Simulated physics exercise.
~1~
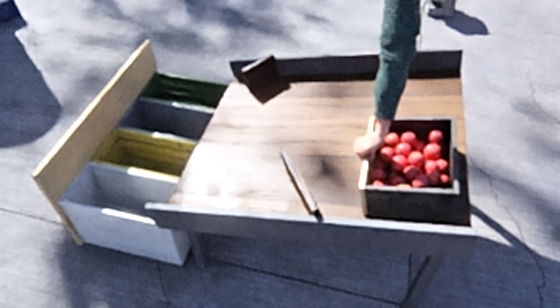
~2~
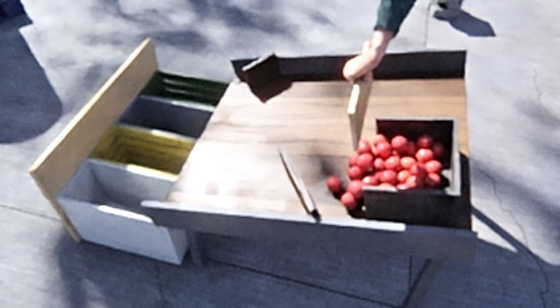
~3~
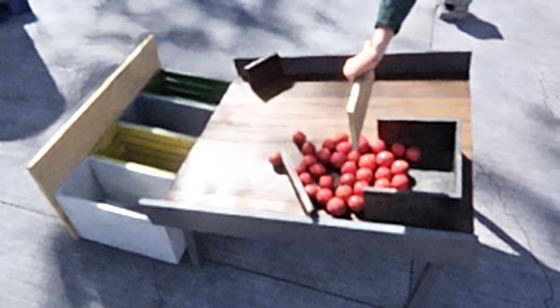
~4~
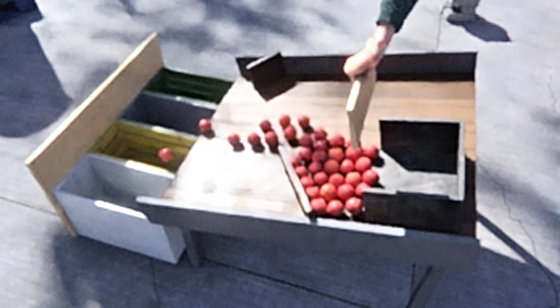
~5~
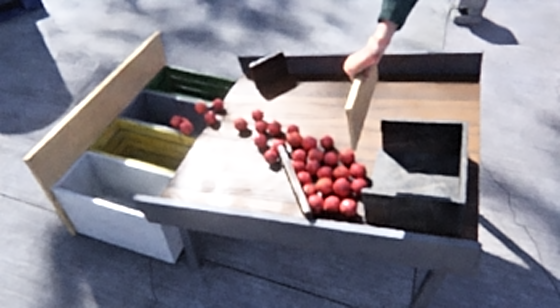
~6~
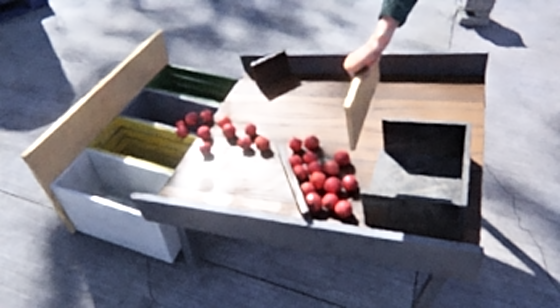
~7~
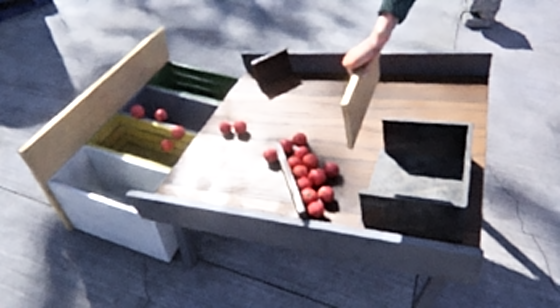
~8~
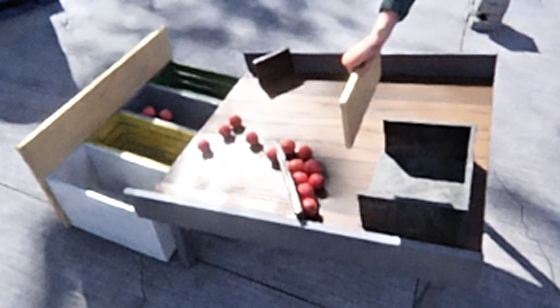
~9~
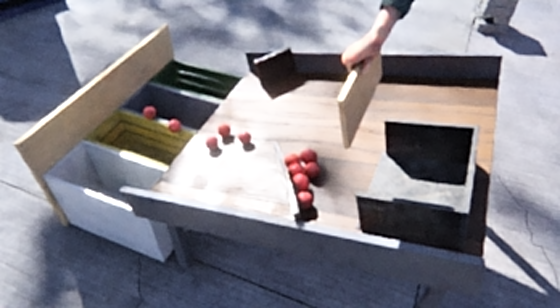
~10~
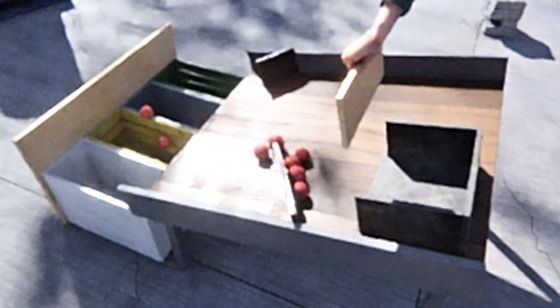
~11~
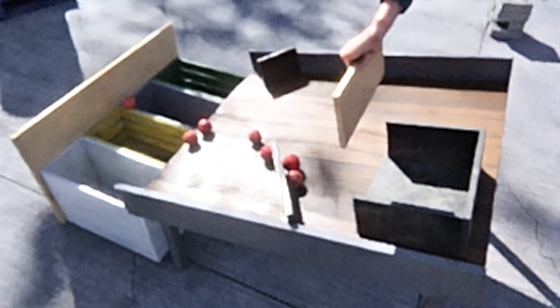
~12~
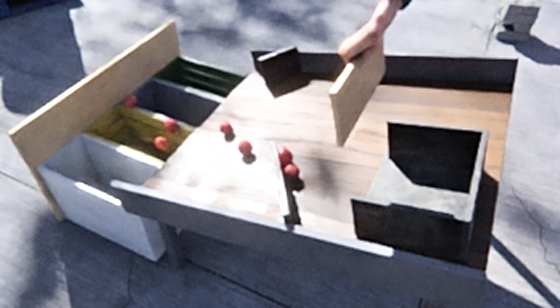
Red tomatoes rolling left down a sloped table from a black pen after a hand lifts its gate, dropping into bins, a few still on the slope.
